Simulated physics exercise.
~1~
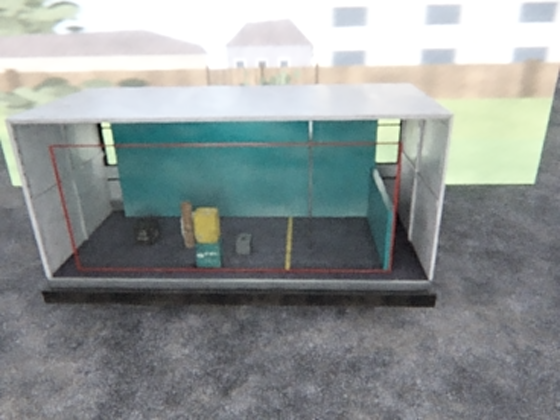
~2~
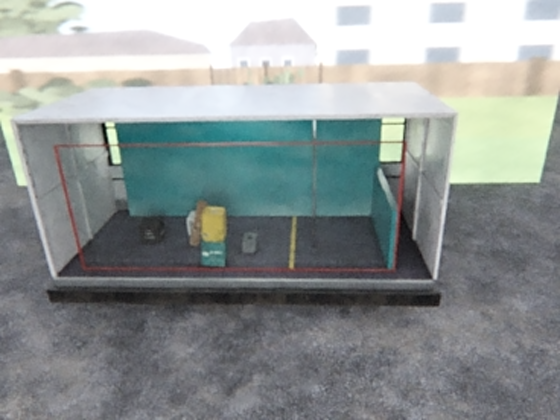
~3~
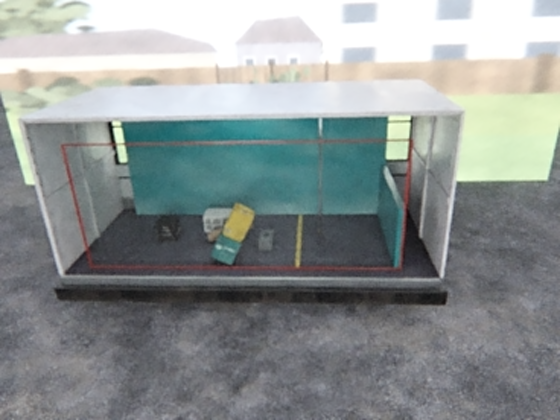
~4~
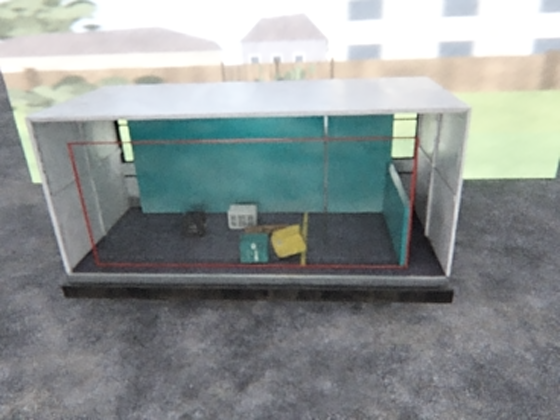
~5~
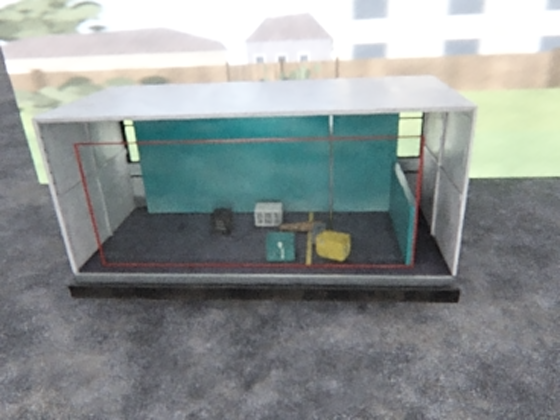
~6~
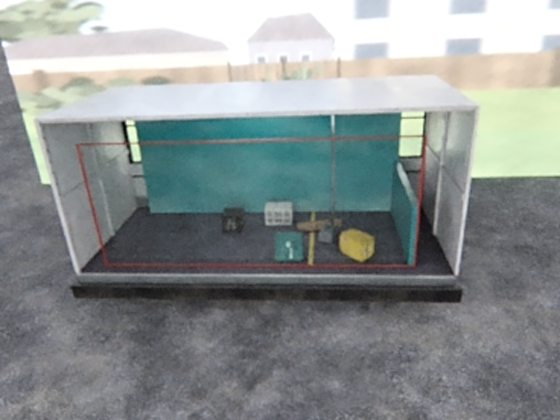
Loose goods sliding right across an open bay, the yellow pack and brown roll toppling and ending past the yellow line.
